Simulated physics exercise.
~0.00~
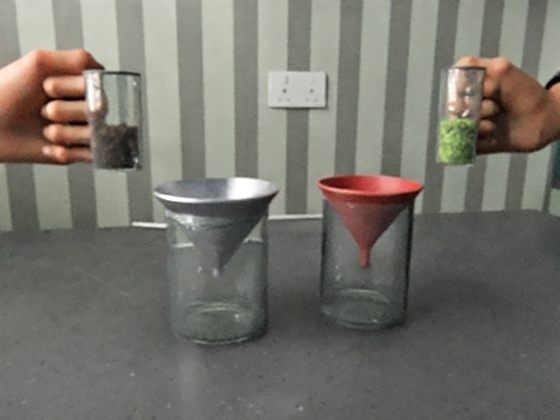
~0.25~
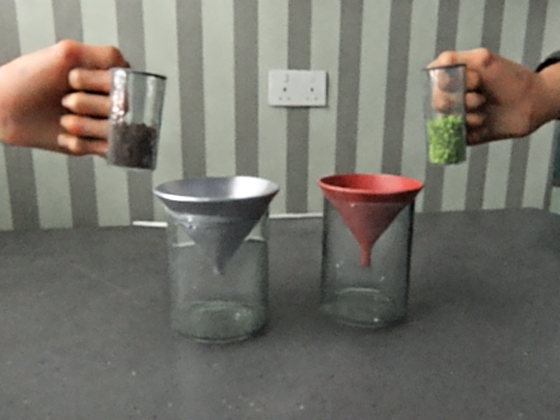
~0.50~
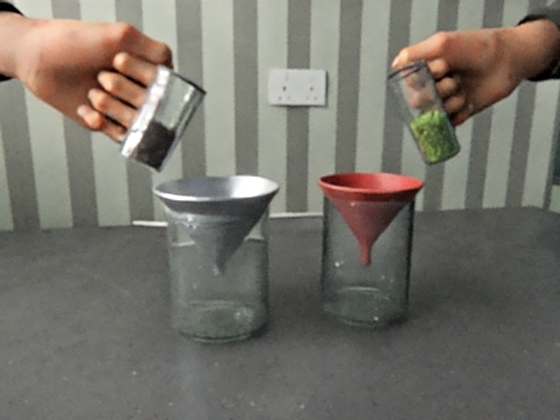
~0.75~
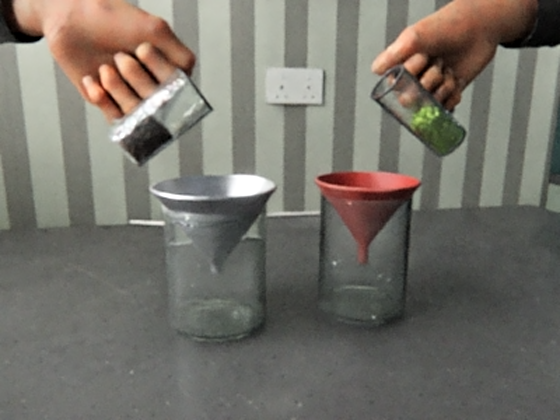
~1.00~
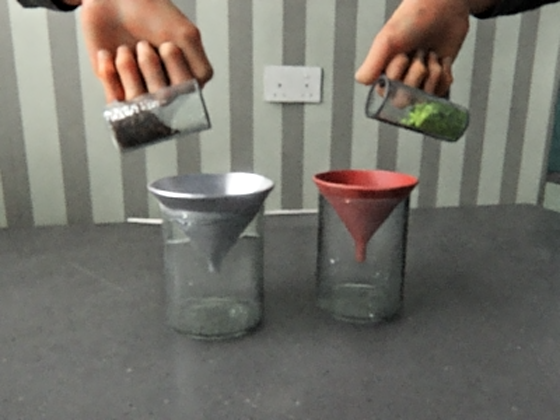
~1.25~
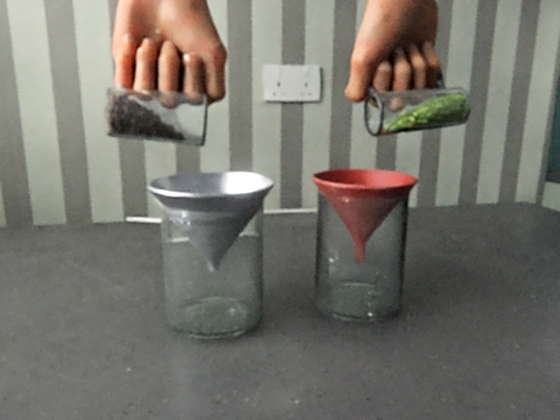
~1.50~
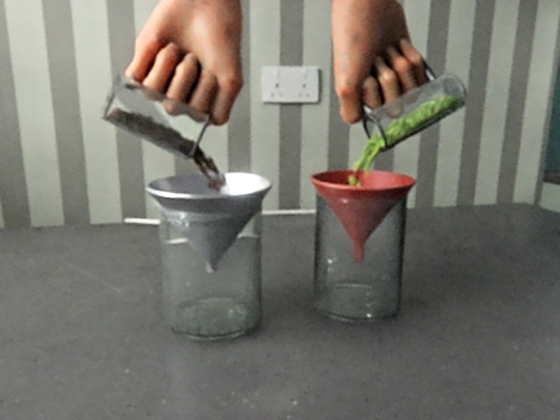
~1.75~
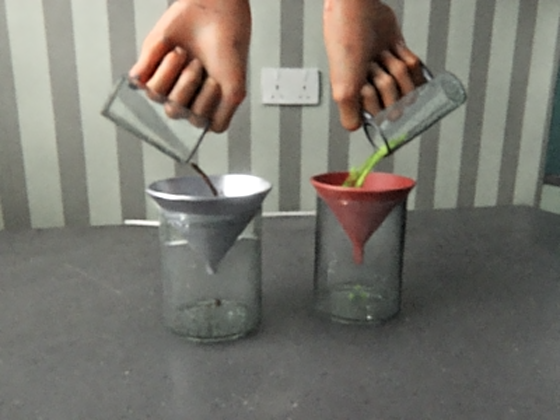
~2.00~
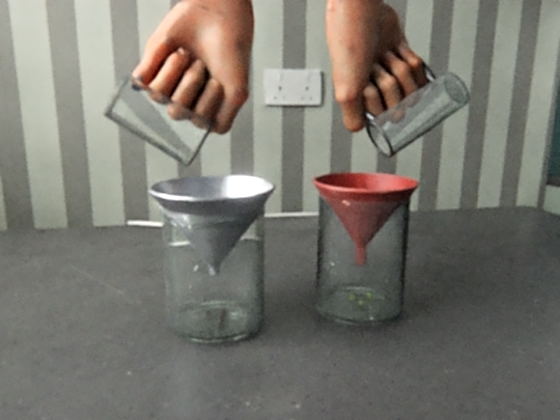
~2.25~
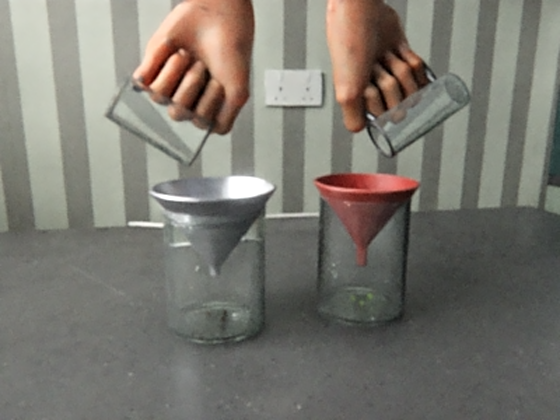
Two hands tipping small clear cups of dark and green pieces into grey and red funnels, leaving both jars below nearly empty.
